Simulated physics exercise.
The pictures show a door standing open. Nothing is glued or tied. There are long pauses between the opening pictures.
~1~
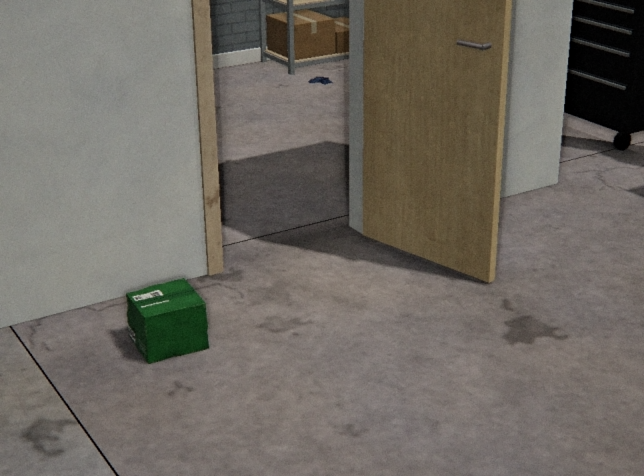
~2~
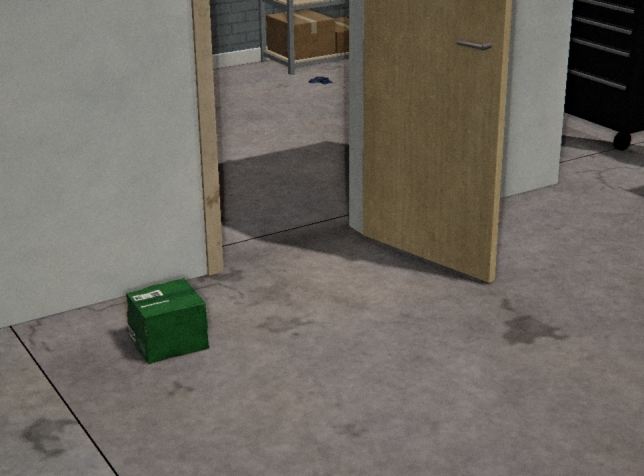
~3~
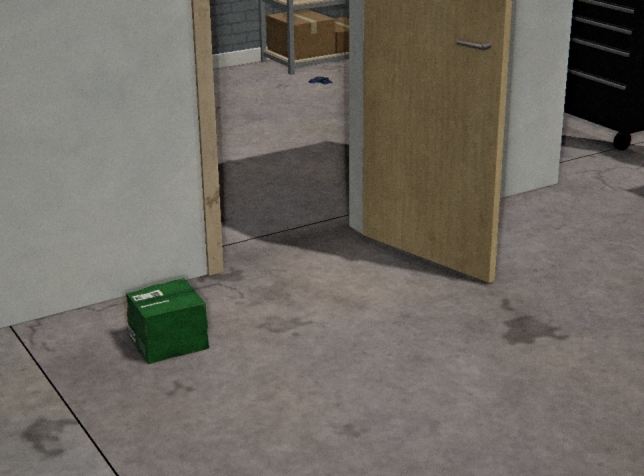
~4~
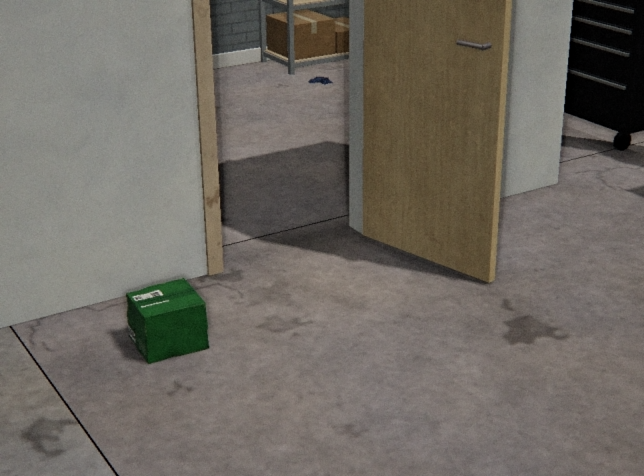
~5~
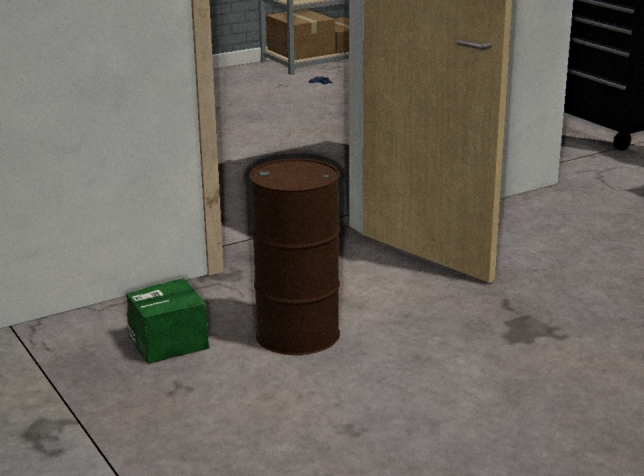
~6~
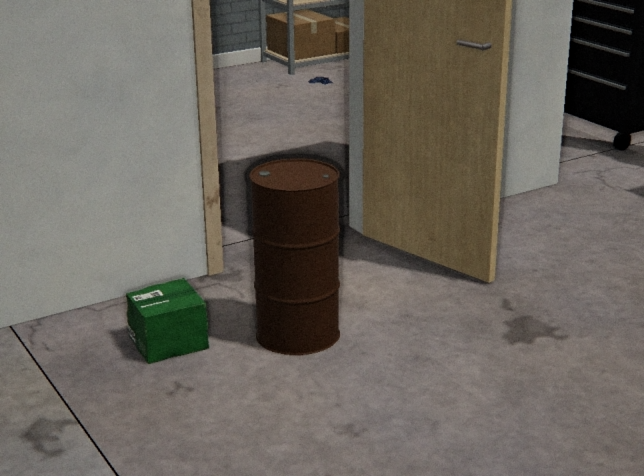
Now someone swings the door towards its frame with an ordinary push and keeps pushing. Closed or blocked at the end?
Here the door reaches the frame.
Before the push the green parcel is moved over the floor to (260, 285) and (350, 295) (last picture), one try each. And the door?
First try: It jams; second try: It is blocked.
Then, 0.80 s on from there, door at 70°.
Then, 1.30 s on from there, door at 35°.
In the end, door at 0°; both unmoved. At the end, from the last picture's camera, brown drum near (296, 257).
